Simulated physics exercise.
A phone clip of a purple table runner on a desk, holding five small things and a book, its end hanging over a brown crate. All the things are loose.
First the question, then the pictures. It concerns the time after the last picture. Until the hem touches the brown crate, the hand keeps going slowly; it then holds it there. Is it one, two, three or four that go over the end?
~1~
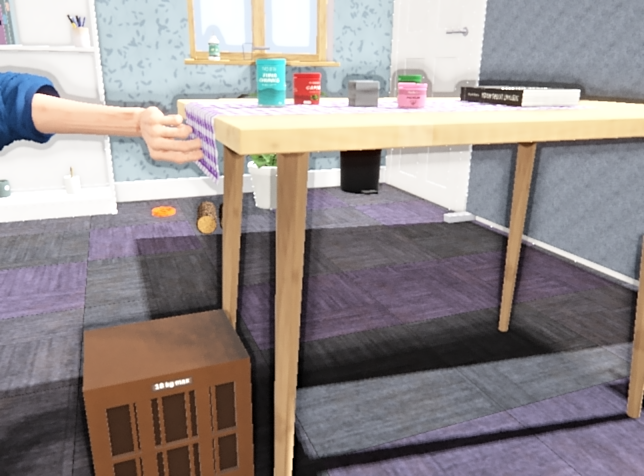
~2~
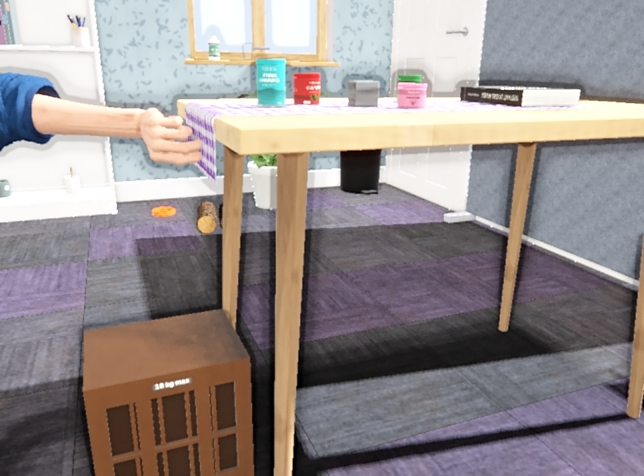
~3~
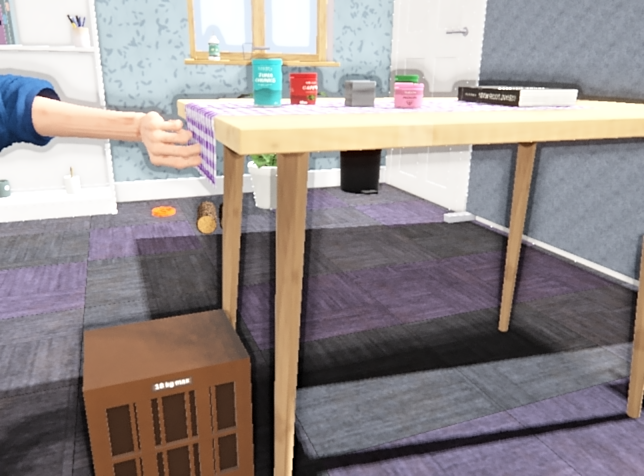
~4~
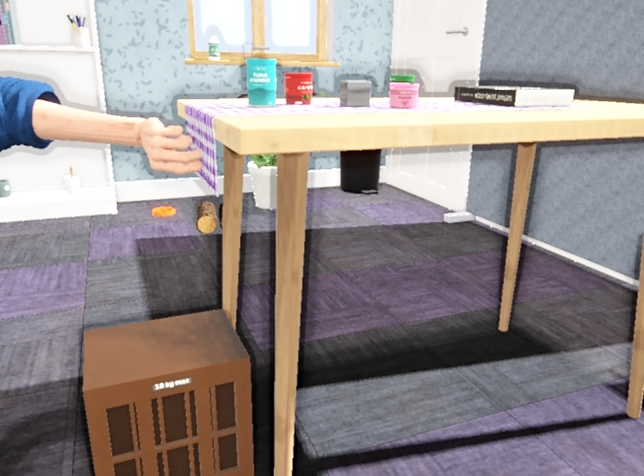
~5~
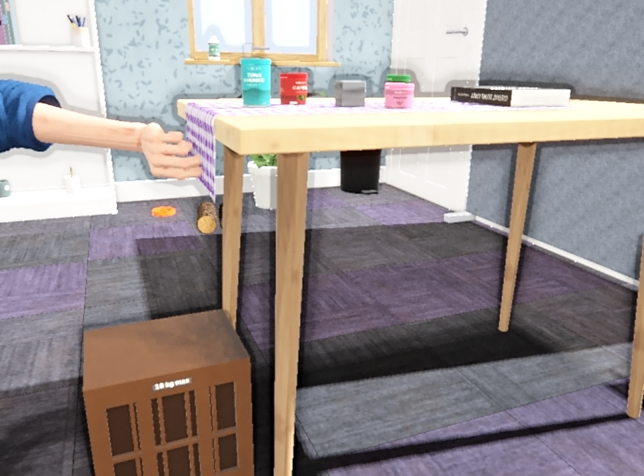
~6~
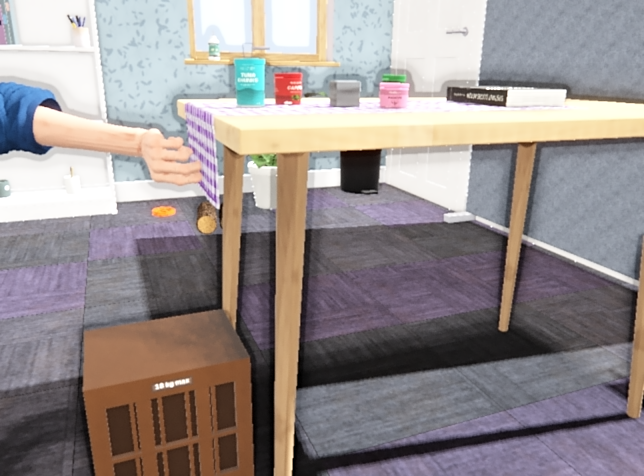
It is three.
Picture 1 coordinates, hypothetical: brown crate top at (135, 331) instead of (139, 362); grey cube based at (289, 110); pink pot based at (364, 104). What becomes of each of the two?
So the grey cube leaves, and the pink pot stays there.
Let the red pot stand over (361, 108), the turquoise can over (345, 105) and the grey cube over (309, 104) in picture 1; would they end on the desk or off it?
Record - red pot lost; turquoise can lost; grey cube lost.
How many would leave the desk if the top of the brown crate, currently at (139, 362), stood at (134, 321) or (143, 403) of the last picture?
Respectively 2 and 4.
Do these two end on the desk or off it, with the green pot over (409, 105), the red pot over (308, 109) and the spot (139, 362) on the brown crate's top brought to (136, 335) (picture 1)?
Note: Green pot kept on top; red pot lost.
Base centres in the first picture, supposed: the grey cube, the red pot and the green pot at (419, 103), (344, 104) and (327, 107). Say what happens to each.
Of these three, the grey cube rides it out, the red pot takes a tumble, the green pot takes a tumble.
Soon after, hem near (203, 253); turquoise can gone.
After that, hem near (204, 321); turquoise can and red pot gone.
In the end, hem on the crate; turquoise can, red pot and grey cube gone. The count of fallen things is three.
